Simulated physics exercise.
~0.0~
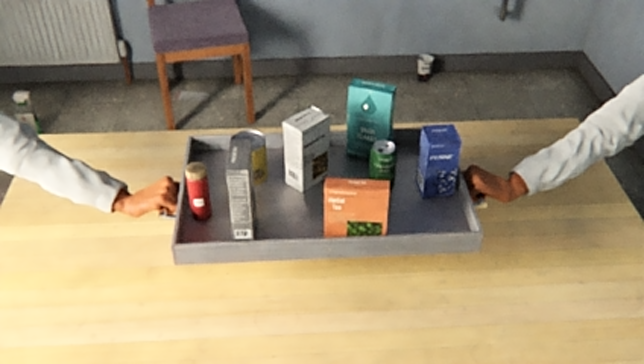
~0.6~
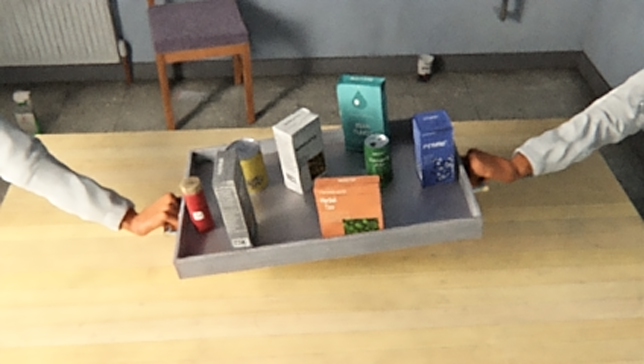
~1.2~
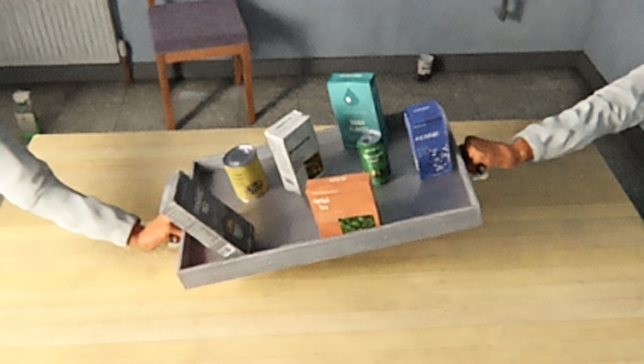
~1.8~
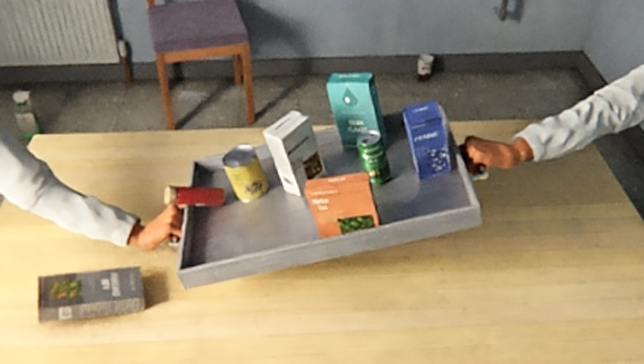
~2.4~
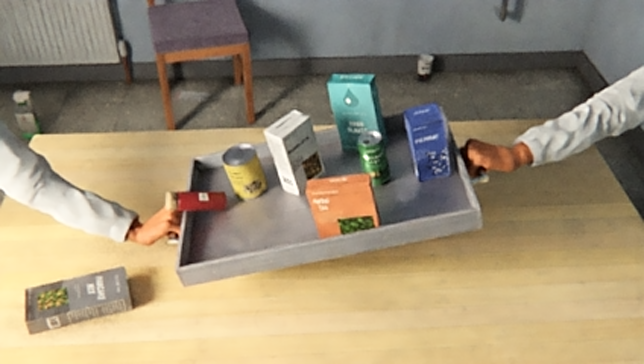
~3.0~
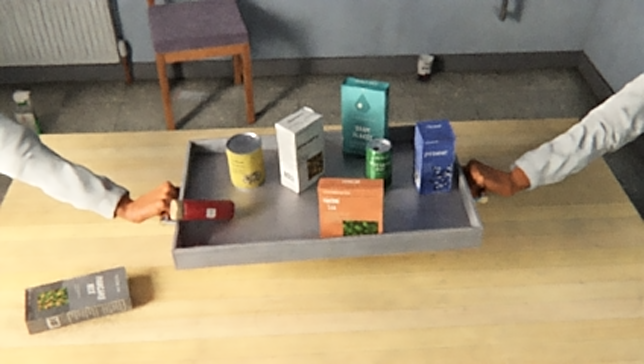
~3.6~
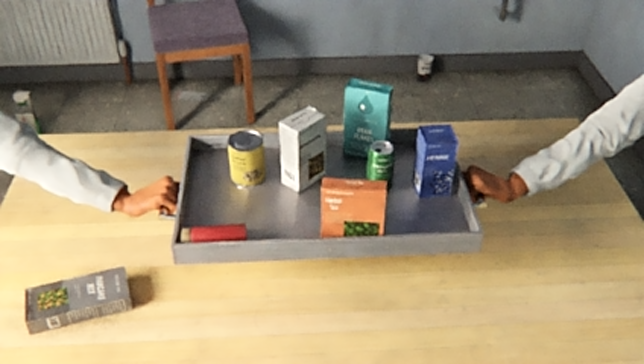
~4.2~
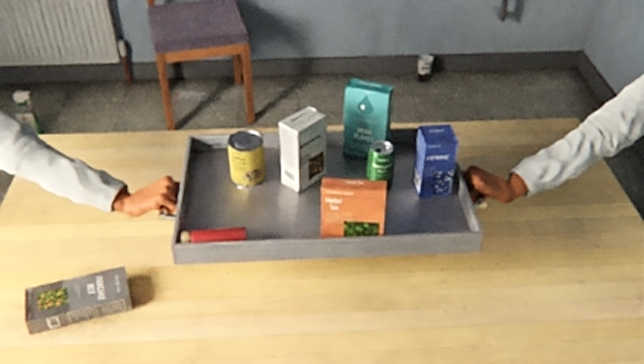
Two hands tilted a grey tray of cartons, packets and cans down to the left, and the grey packet toppled off onto the table while the red shaker fell over; then they levelled the tray, with the other items still standing.
